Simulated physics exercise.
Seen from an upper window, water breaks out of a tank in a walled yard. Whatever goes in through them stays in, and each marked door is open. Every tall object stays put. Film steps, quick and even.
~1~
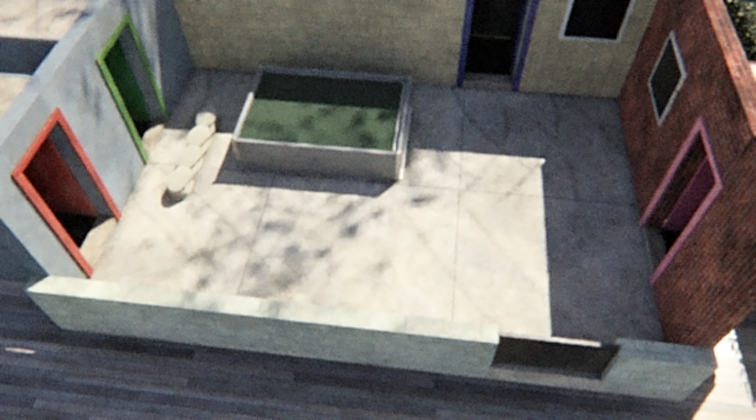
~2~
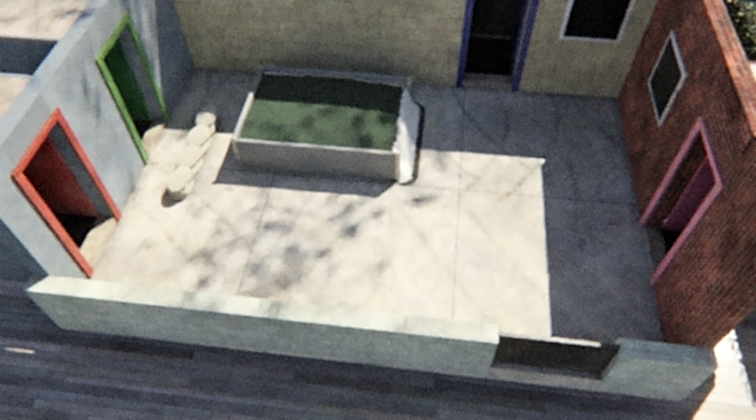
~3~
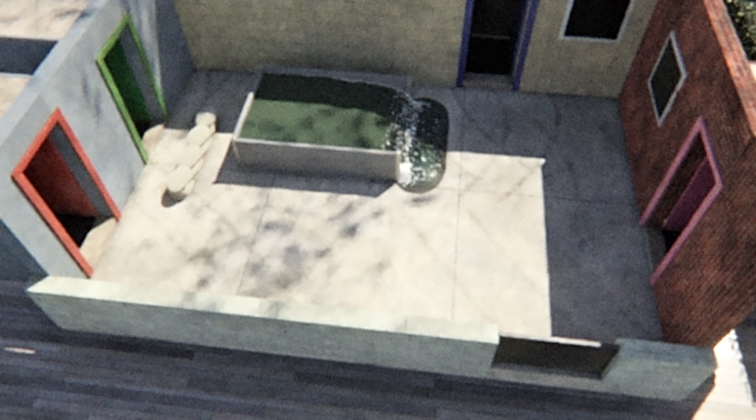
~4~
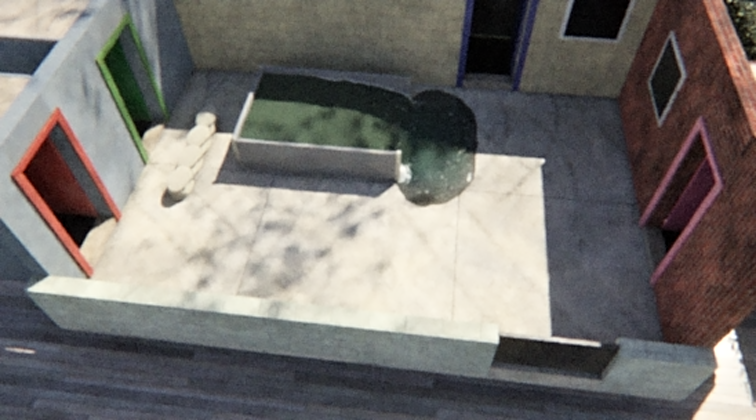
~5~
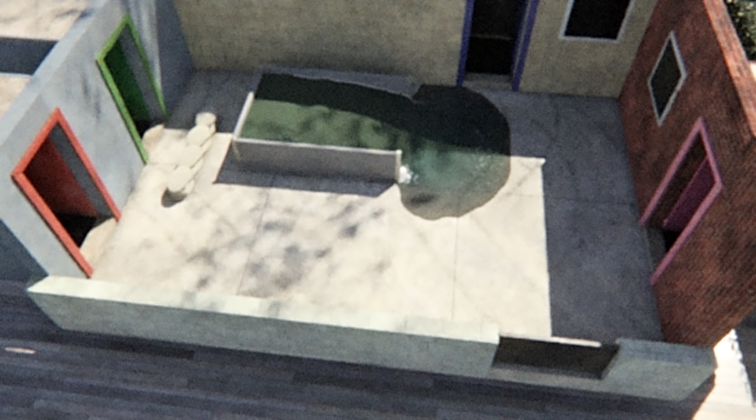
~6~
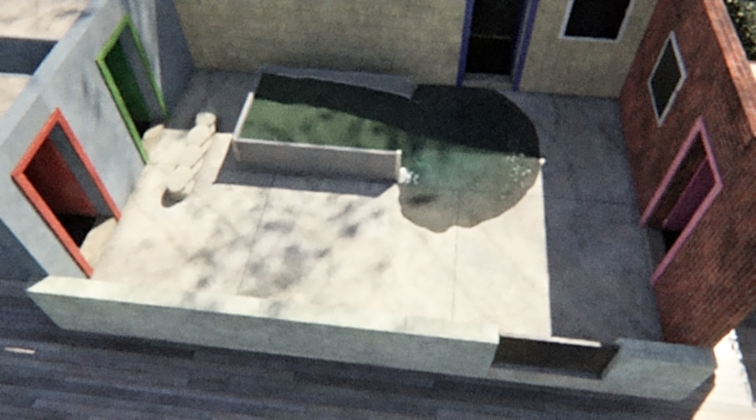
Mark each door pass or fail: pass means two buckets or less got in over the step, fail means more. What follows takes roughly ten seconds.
Green door - pass, red door - pass, blue door - pass, pink door - fail.
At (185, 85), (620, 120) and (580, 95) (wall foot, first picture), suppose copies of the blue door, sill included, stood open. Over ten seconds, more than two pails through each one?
Well, the first remains within bounds, the next breaks the limit, and the last breaks the limit.
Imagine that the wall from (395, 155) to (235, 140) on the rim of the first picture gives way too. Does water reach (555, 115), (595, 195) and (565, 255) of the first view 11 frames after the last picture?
Log: Point 1 unreached; point 2 unreached; point 3 unreached.
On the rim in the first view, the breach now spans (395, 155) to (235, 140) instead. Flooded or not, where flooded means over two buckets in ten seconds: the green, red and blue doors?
Door by door, the green door comes up short, then the red door crosses the line, then the blue door comes up short.
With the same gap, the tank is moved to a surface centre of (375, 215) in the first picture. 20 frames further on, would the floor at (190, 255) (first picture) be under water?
Looks like it's bone-dry by then.
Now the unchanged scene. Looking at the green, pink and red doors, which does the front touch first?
The one in pink is the one.
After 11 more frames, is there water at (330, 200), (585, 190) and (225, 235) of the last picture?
In turn, the points end up high and dry, soaked and high and dry.
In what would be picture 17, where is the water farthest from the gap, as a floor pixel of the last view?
The wet edge reaches furthest near (652, 284).
A moment on, water covers 30 % of the floor; the green door not reached, the red door not reached, the blue door wet at the sill, nothing in, the pink door not reached.
Next, water covers 40 % of the floor; the green door not reached, the red door not reached, the blue door wet at the sill, nothing in, the pink door wet at the sill, nothing in.
Then, water covers 45 % of the floor; the green door not reached, the red door not reached, the blue door wet at the sill, nothing in, the pink door over two buckets in.
Later, water covers 60 % of the floor; the green door not reached, the red door not reached, the blue door under two buckets in, the pink door over two buckets in.
In the end, water covers 95 % of the floor; the green door wet at the sill, nothing in, the red door wet at the sill, nothing in, the blue door under two buckets in, the pink door over two buckets in.
